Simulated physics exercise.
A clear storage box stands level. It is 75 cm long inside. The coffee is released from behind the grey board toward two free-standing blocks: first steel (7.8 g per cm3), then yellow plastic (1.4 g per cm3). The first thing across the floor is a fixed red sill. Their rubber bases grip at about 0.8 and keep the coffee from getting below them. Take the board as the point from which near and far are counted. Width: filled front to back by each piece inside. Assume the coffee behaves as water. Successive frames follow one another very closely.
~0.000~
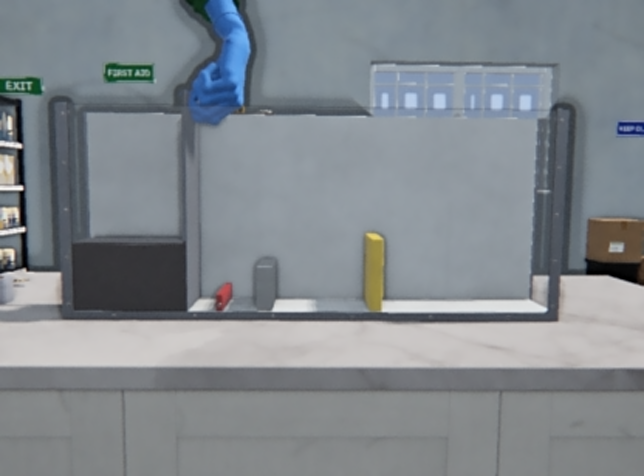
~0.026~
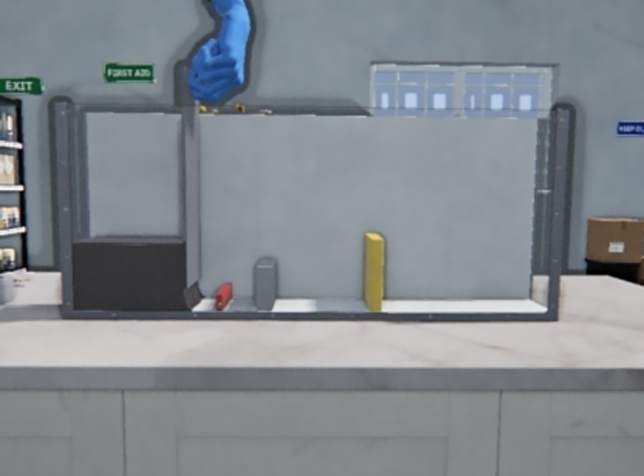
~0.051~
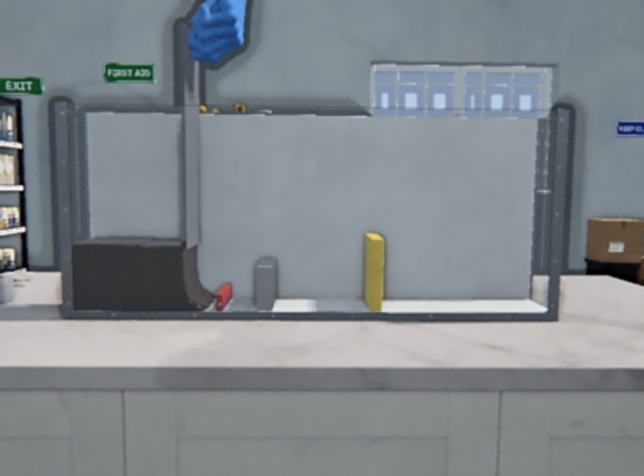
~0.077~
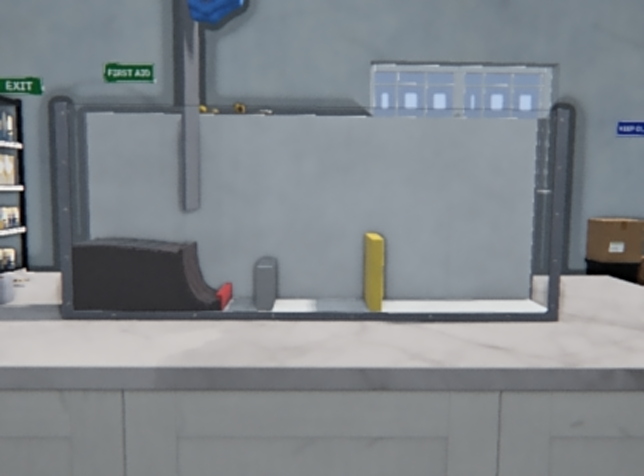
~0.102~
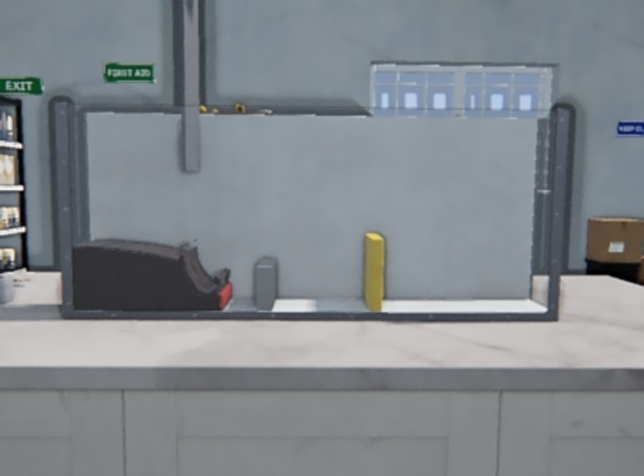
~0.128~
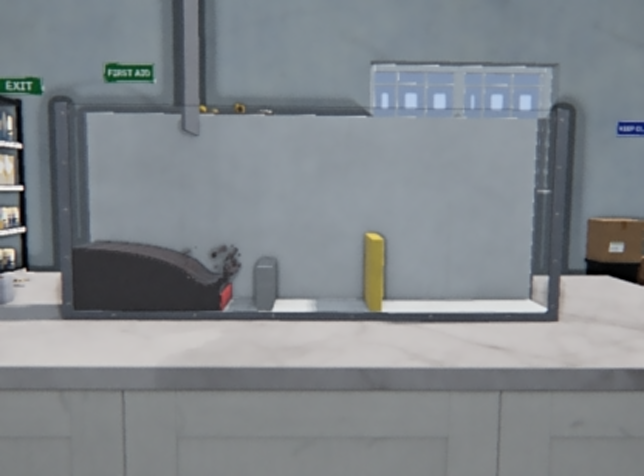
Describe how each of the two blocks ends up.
The near block ends up on its base, the far block ends up on its base.
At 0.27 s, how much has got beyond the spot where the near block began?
Share: Some 4 per cent.
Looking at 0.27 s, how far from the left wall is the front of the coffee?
By then it's made it to close to 38 cm from the left end.
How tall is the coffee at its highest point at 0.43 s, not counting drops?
Max height: Approx. 8.5 cm.
Then, 0.27 s in, the front has run 39 cm from the left wall, the near block is upright and the far block is upright.
Then, 0.43 s in, the near block is upright and the far block leans 4°.
Then, 0.69 s in, the near block is upright and the far block is upright.
Finally, the near block is upright and the far block is upright; 0 per cent of the coffee is past where the far block first stood.
